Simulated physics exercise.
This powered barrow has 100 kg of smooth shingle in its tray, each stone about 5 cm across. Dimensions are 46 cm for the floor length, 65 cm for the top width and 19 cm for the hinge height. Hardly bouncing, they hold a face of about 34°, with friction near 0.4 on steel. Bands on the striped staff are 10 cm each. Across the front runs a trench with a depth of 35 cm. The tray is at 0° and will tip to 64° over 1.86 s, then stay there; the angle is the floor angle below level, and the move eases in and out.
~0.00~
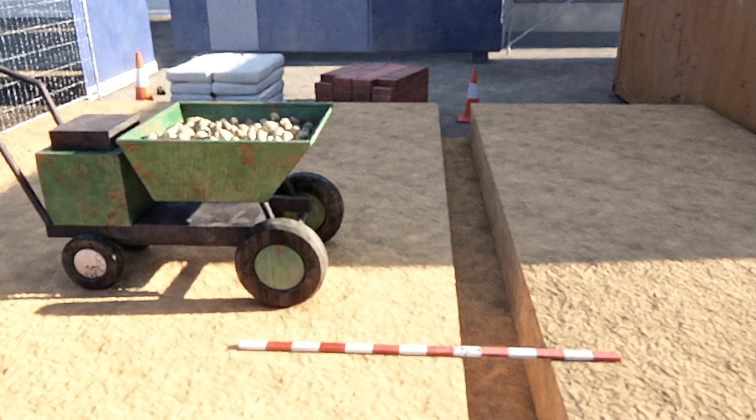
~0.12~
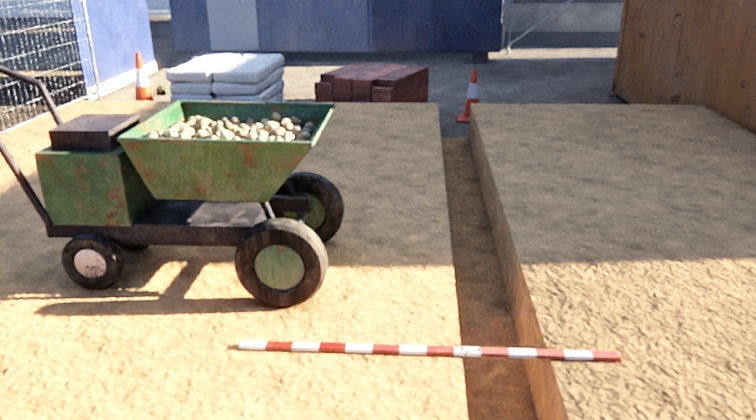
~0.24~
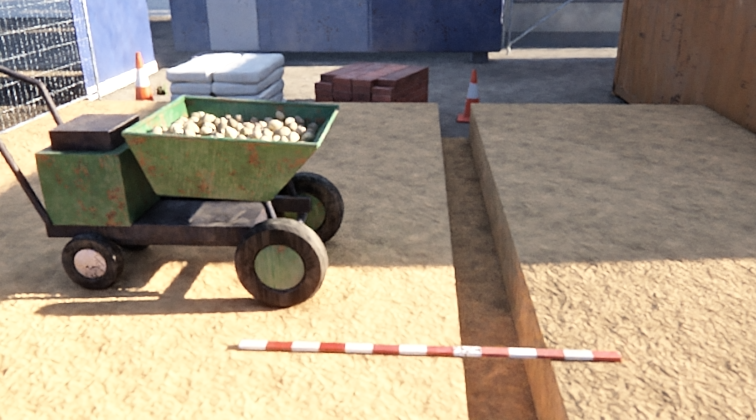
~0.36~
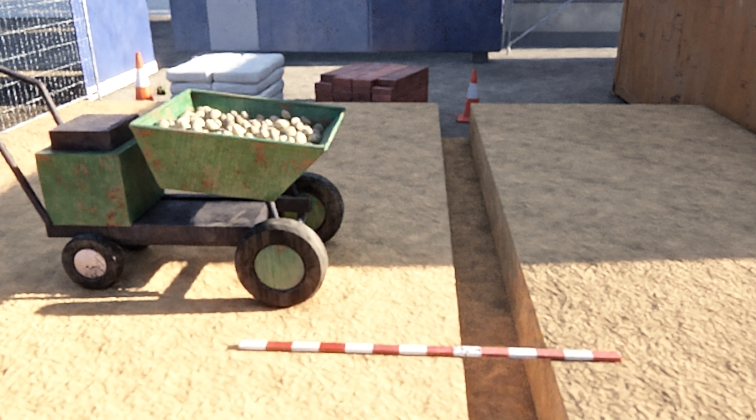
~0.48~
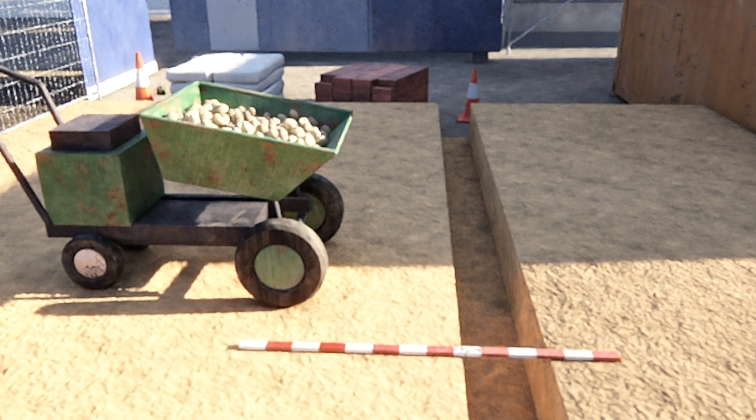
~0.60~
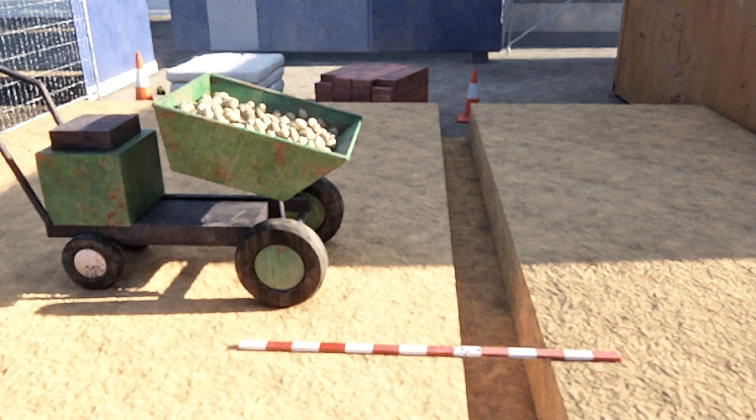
At the start, a green powered barrow heaped with pale rounded stones stands level on sandy ground, left of a narrow trench and behind a red-and-white striped staff. Its tray then tilts gradually, the back rising and the front edge shifting right, while the stones stay piled inside and the wheels remain still.
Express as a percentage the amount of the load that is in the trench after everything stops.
The amount is close to 83 per cent of the load.
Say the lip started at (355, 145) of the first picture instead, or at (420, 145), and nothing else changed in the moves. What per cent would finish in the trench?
I'd expect some 100 per cent, then some 35.
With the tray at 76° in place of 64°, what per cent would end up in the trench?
Near 85 per cent then.
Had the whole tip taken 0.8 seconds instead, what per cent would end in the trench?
About 85%.
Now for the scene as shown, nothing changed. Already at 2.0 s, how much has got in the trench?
30 per cent or so by then.
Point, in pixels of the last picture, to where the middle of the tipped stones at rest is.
The middle should be near (484, 325).
After 1.4 s the floor is at 54°; 100 % in the tray; the foremost stones are at (412, 197).
After 2.0 s the floor is at 64°; 50 % in the tray, 19 % short of the trench, 31 % in the trench; the foremost stones are at (515, 330).
After 2.3 s the floor is at 64°; 25 % in the tray, 21 % short of the trench, 54 % in the trench; the foremost stones are at (521, 355).
After 4.3 s the floor is at 64°; 0 % in the tray, 17 % short of the trench, 83 % in the trench; the foremost stones are at (518, 344).
